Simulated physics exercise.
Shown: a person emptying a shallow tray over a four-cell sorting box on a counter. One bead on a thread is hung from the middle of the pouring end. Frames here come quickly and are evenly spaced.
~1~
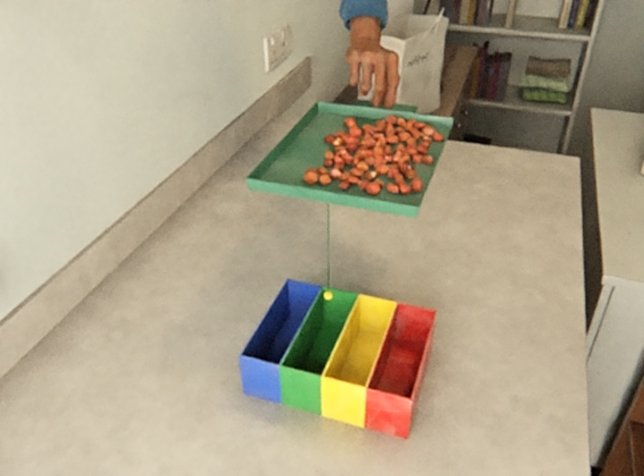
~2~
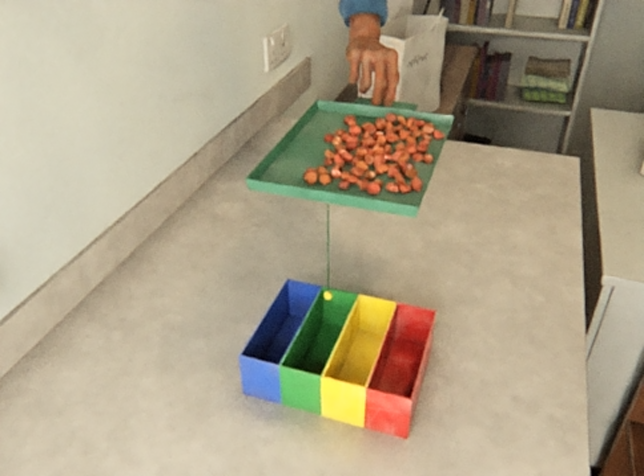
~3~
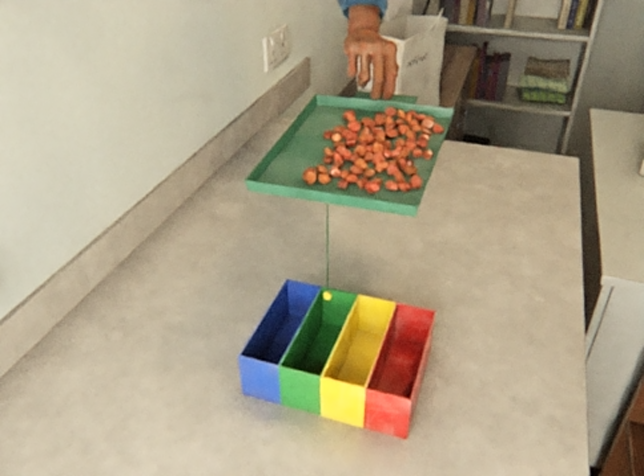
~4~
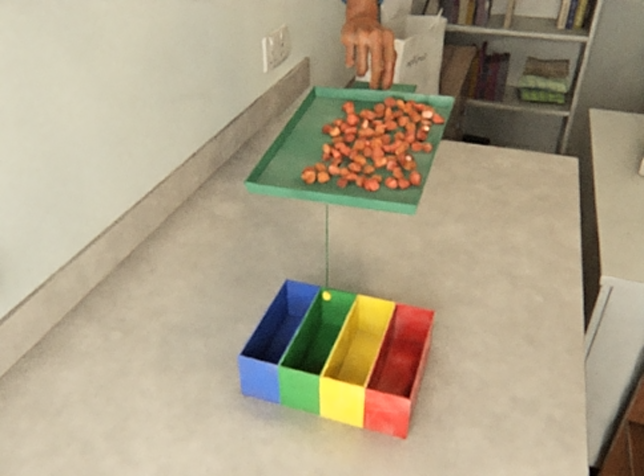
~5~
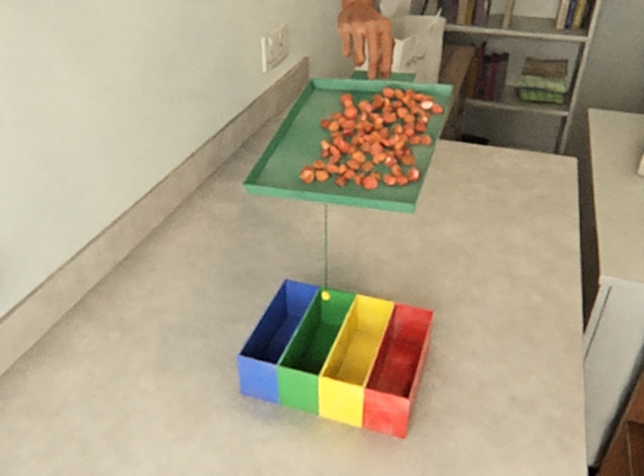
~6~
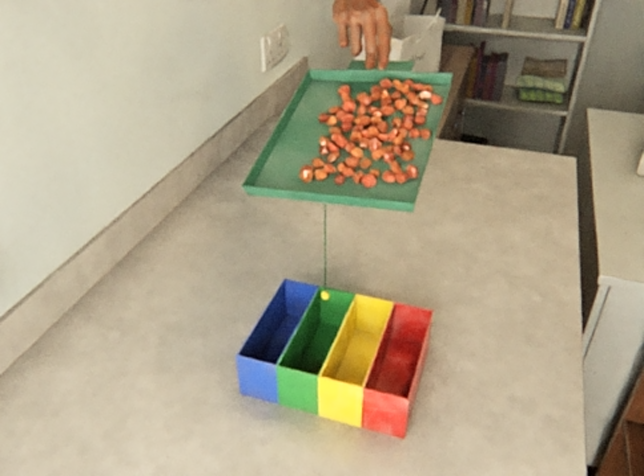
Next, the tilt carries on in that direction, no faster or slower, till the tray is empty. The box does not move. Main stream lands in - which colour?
Blue cell.
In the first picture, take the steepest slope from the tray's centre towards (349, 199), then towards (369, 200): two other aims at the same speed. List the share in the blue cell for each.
I'd say roughly 10 percent with the first slope, 0 percent with the other.
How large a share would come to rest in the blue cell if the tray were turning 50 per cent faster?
I'd put it near 30 per cent.
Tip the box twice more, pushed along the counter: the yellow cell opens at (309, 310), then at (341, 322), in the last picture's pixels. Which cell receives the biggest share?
Result 1: Green; result 2: That blue cell.
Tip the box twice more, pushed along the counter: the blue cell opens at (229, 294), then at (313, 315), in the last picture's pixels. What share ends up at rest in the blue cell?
Close to 10 in a hundred, then close to 20 in a hundred.
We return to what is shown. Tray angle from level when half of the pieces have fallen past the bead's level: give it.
That happens at close to 105 degrees.
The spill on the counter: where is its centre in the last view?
It centres at roughly (210, 346).
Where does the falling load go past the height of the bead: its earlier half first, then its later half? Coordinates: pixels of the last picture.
Around (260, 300) at first; around (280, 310) after that.
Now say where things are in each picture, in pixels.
In the first picture, corners of the pouring end at (249, 177) and (417, 205), level; middle of the load at (377, 151), bits of crushed brick; bead on its thread at (329, 295); blue cell at (261, 376); green cell at (301, 387); yellow cell at (343, 398); red cell at (388, 410).
In the second picture, corners of the pouring end at (249, 178) and (416, 205), level; middle of the load at (377, 150).
In the third picture, corners of the pouring end at (248, 179) and (416, 205), tipped barely, lowest at the left corner; middle of the load at (377, 146).
In the fourth picture, corners of the pouring end at (247, 181) and (415, 204), tipped a little, lowest at the left corner; middle of the load at (376, 140).
In the fifth picture, corners of the pouring end at (246, 183) and (413, 202), tipped a little, lowest at the left corner; middle of the load at (374, 134).
In the sixth picture, corners of the pouring end at (245, 185) and (412, 201), tipped clearly, lowest at the left corner; middle of the load at (373, 128); blue cell at (258, 376); green cell at (298, 387); yellow cell at (340, 398); red cell at (384, 410).
Soon, tray tipped steeply; nearly all on the tray; a small part falling or outside the box.
A while on, tray tipped past a quarter turn; about a third on the tray; a small part in the blue cell; a small part in the green cell; about half falling or outside the box.
Towards the end, tray tipped past a quarter turn; about a third in the blue cell; about a quarter in the green cell; a stray few in the yellow cell; a stray few in the red cell; about half falling or outside the box.
Finally, tray tipped past a quarter turn; about a third in the blue cell; about a quarter in the green cell; a stray few in the yellow cell; a stray few in the red cell; about half outside the box.
